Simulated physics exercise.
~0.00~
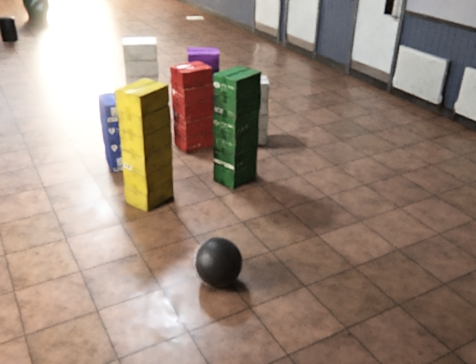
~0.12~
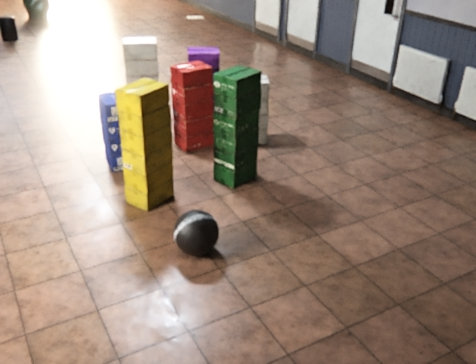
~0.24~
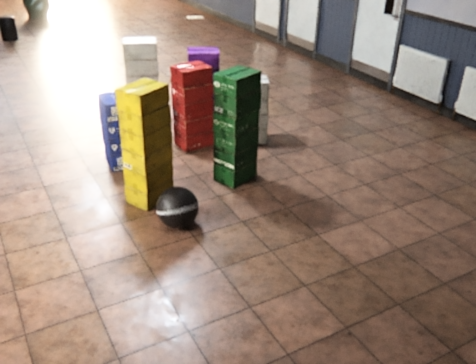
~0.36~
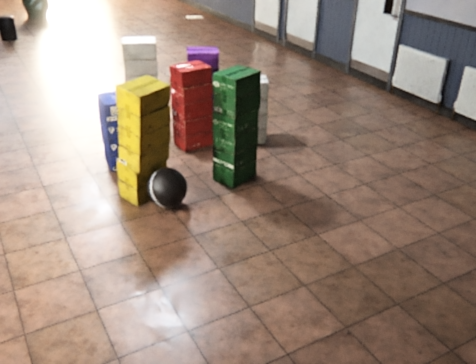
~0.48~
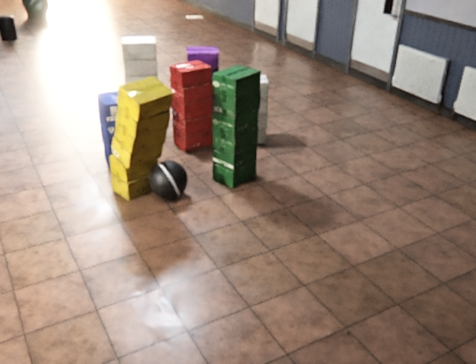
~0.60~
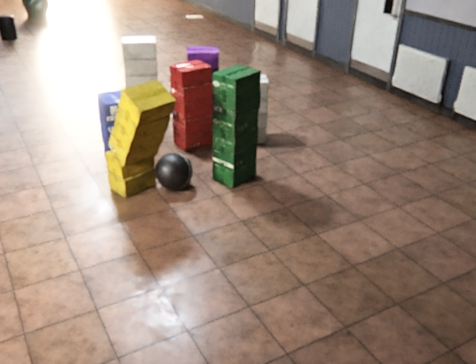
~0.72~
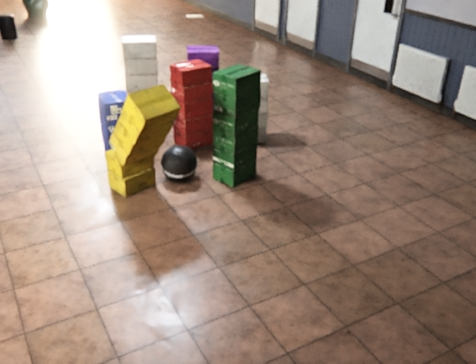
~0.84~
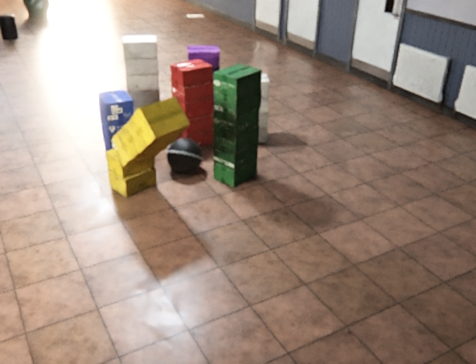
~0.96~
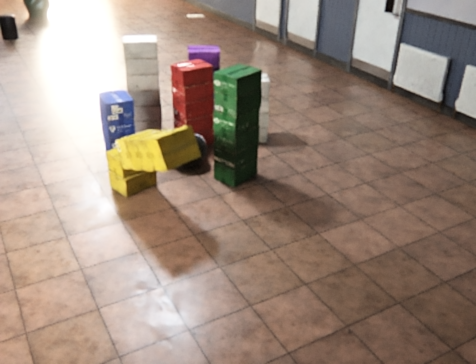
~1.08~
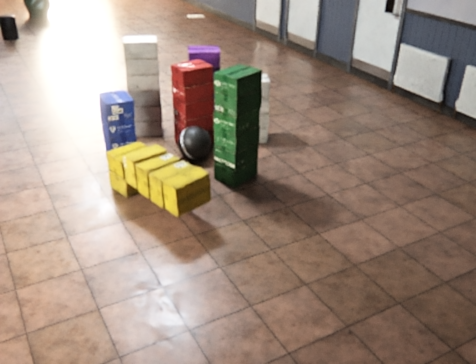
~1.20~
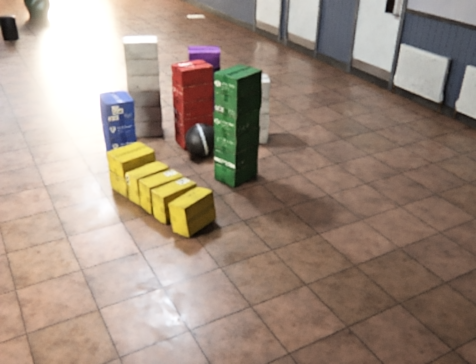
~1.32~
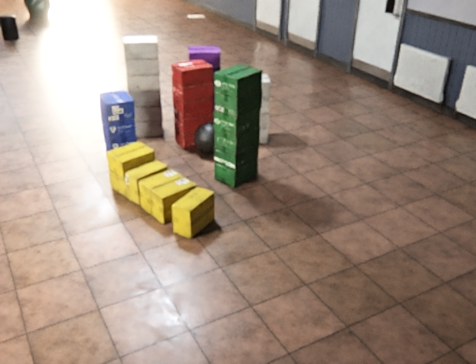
Dark ball rolling into a tower of yellow boxes, toppling its upper boxes onto the tiled floor while the other towers stay standing.
